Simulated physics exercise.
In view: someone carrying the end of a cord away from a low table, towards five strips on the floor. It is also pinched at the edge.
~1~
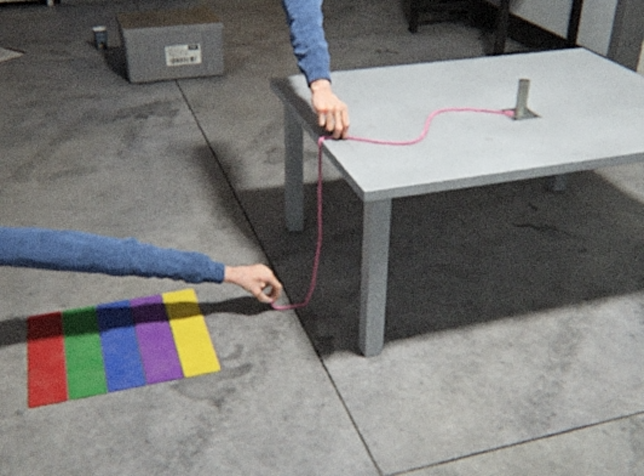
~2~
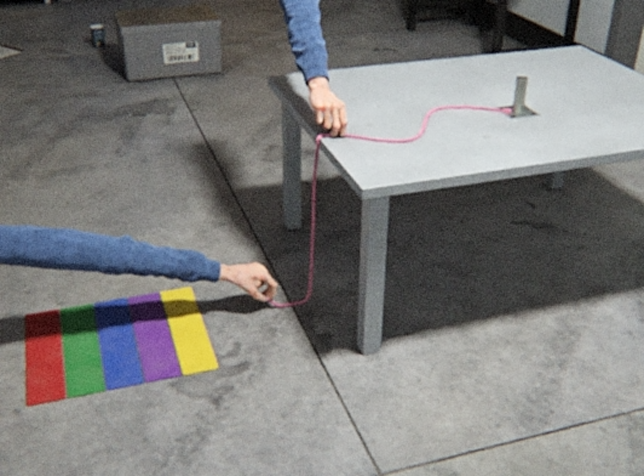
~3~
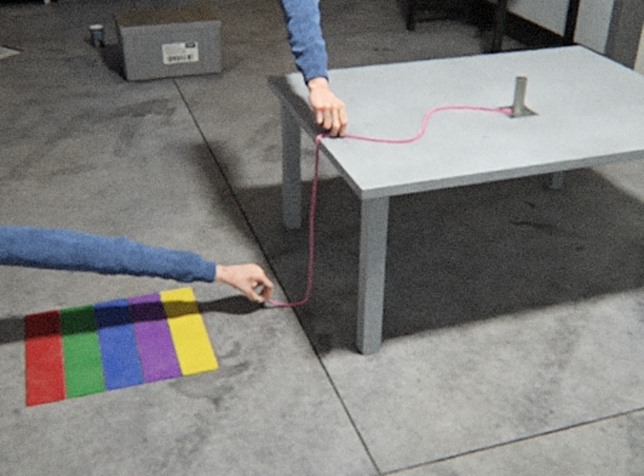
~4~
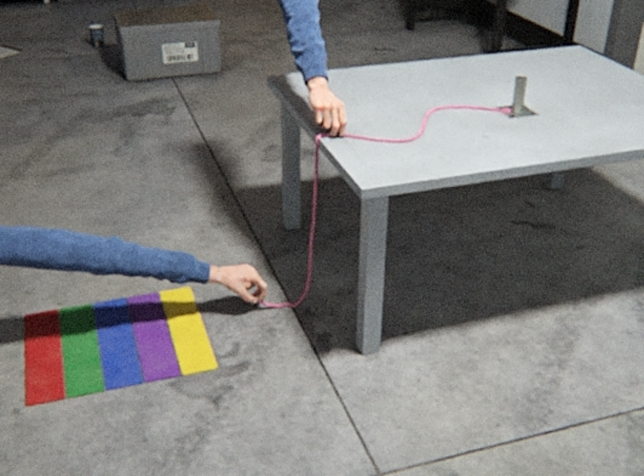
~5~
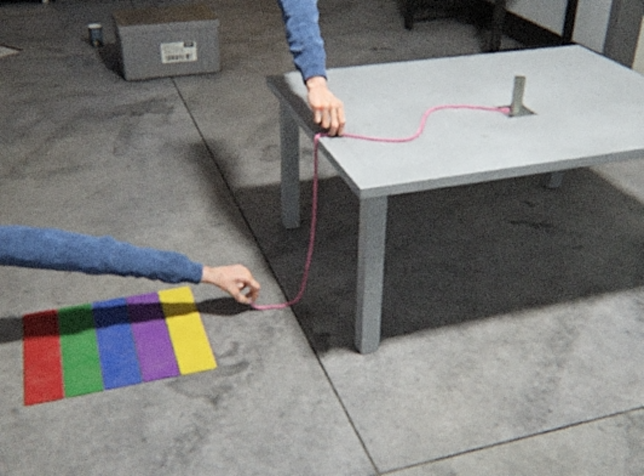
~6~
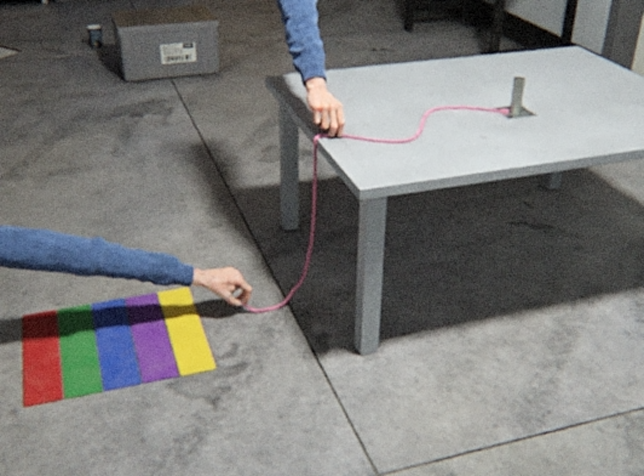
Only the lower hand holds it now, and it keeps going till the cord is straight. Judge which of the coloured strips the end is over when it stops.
It is over the green strip.
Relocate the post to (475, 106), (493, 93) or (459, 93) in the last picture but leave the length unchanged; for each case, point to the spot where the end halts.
Places per try: (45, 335); (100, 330); (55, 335).
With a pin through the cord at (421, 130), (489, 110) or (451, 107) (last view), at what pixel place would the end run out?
Going through the three tries, you get (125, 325), (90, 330) and (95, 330).
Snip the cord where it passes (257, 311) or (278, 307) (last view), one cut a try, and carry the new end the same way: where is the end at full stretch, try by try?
About (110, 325), then (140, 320).
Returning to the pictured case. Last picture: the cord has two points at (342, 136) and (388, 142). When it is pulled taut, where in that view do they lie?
Near (296, 160) and (336, 136).
Early on, end near (143, 320); over purple.
Midway, end near (104, 327); over blue.
At the end of the slack, end near (81, 331); over green. It gets as far as the green strip.
